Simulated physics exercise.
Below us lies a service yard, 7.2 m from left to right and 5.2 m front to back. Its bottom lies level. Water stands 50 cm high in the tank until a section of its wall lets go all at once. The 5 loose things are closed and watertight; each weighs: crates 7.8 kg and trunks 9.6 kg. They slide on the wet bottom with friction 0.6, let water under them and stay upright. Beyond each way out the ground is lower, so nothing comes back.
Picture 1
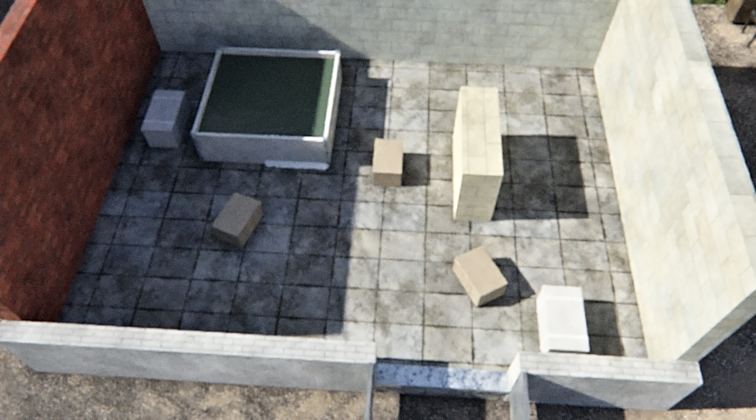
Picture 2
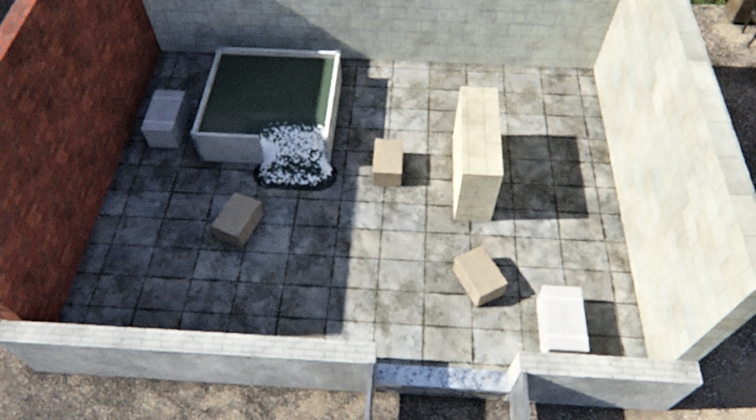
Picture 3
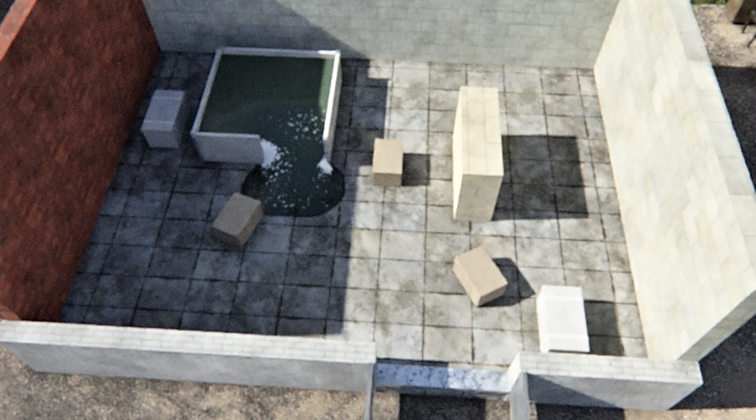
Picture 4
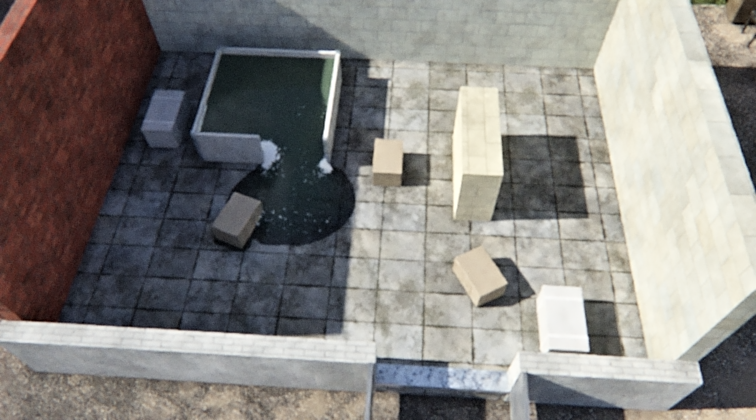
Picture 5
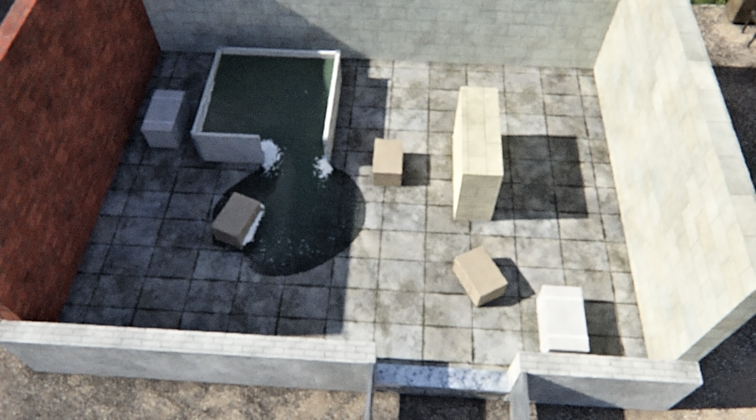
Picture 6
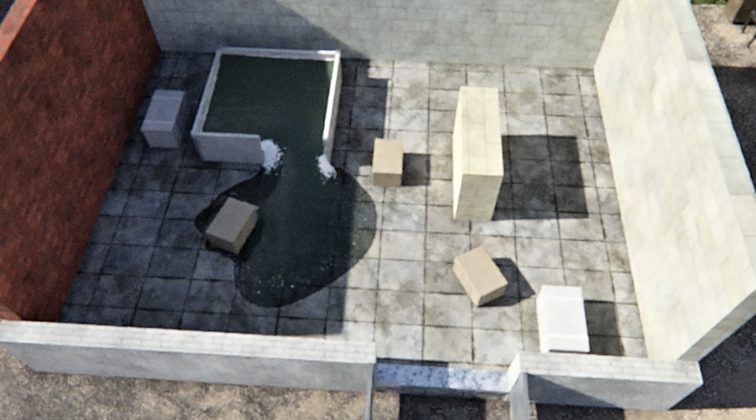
A walled, stone-paved yard is seen from high above by a still camera, with a red brick wall on the left and pale walls elsewhere. A white-rimmed tank of dark green water stands at the upper left, with tan and pale boxes scattered about and a tall cream block right of centre. Water bursts through the tank's front, spreads in a dark pool toward the viewer, surrounds the nearest tan box and nudges it slightly left.
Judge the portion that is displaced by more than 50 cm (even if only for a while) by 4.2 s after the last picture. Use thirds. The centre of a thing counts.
Share: One to two thirds.
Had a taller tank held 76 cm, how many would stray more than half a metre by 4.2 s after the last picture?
Then 4.
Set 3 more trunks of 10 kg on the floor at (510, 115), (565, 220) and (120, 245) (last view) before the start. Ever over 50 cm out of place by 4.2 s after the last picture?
In that order: Under, short of it, over.
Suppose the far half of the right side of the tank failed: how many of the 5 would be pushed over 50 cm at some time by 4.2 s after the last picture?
Then 0.
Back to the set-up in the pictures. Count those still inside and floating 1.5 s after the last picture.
At that moment 0.
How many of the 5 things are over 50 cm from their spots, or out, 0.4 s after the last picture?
By then 0.
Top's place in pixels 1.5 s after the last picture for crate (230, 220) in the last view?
Near (140, 297).
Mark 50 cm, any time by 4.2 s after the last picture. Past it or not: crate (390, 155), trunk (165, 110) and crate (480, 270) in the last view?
In that order: Under, less, over.
Then, 0.4 s after the last picture 0 of 5 are over 50 cm from their spots; 0 afloat.
Then, 1.5 s after the last picture 1 of 5 are over 50 cm from their spots; 0 afloat.
Then, 2.8 s after the last picture 1 of 5 are over 50 cm from their spots; 1 afloat.
Then, 4.2 s after the last picture 3 of 5 are over 50 cm from their spots, and 3 have been at some point; 0 afloat.
